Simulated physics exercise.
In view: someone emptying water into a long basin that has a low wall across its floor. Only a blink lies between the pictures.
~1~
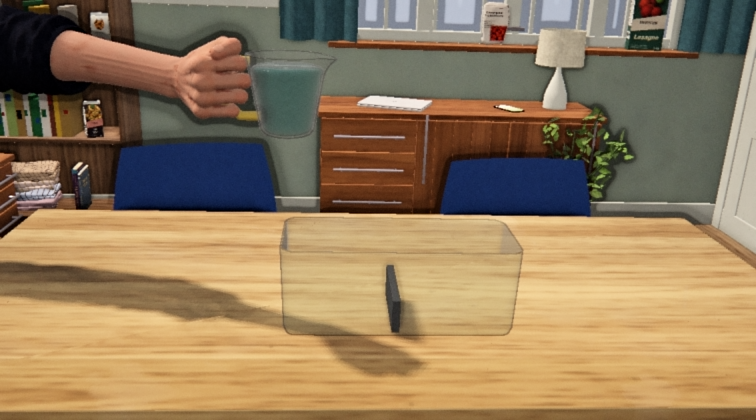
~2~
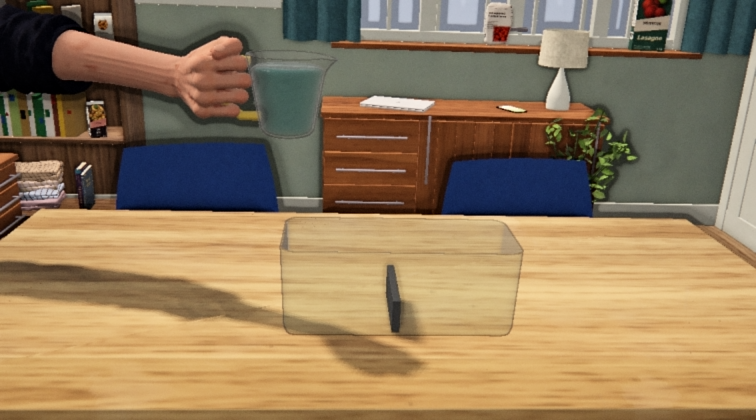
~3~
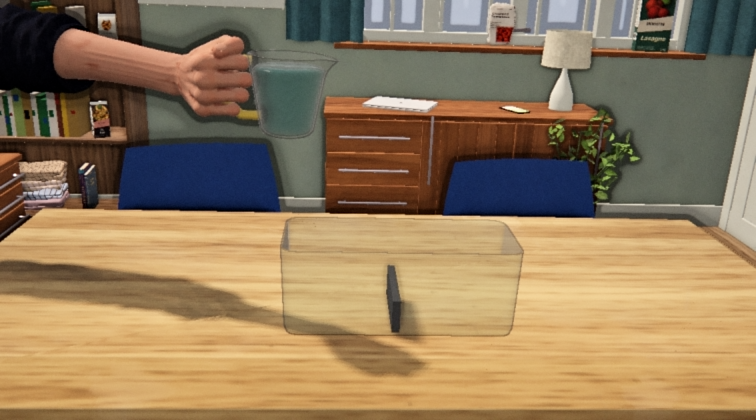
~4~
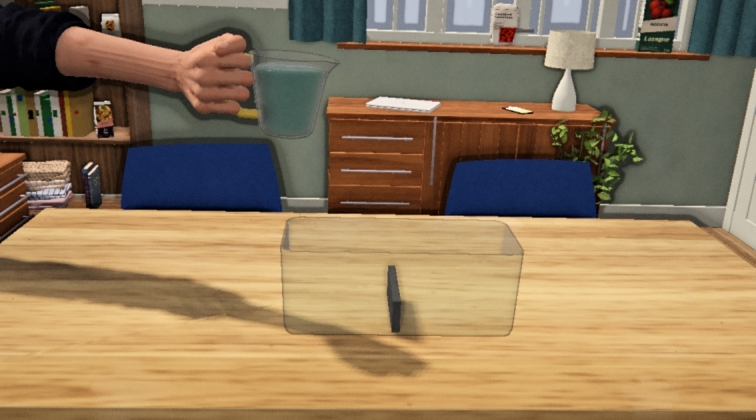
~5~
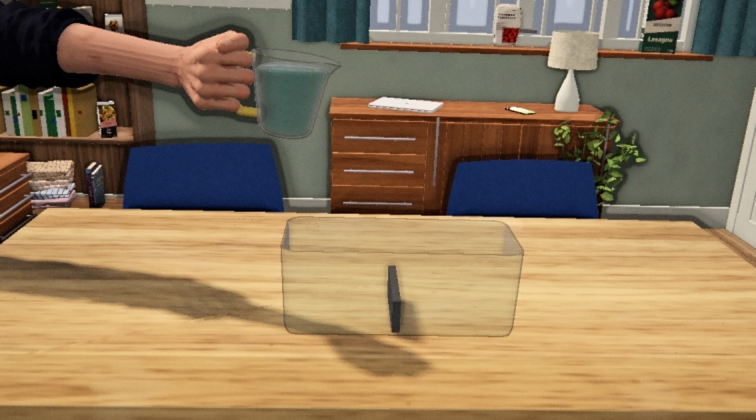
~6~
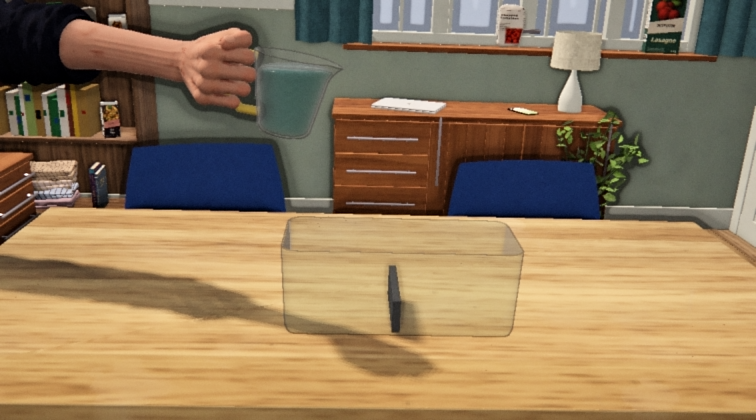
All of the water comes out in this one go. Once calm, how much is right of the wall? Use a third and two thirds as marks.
In the end from a third to two thirds is right of the wall.
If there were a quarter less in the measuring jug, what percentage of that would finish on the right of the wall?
Near 25 %.
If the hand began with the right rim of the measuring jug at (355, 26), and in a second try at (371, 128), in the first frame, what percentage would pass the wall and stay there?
The first gives 85 %, the second 85 %.
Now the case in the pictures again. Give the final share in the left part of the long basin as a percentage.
About 50 per cent.
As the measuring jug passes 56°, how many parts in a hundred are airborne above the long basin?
Close to 20 per cent.
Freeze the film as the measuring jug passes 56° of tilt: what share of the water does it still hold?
About 80 per cent.
A moment on, the measuring jug is tipped part way and 78 per cent is still to pour, 2 is left of the wall and 1 right of it.
Next, the measuring jug is tipped on its side and 26 per cent is still to pour, 14 is left of the wall and 35 right of it.
Then the measuring jug is tipped on its side and 2 per cent is still to pour, 47 is left of the wall and 46 right of it.
Later the measuring jug is tipped on its side and 0 per cent is still to pour, 52 is left of the wall and 46 right of it.
At rest 52 per cent lies left of the wall, 46 right of it and 2 outside.
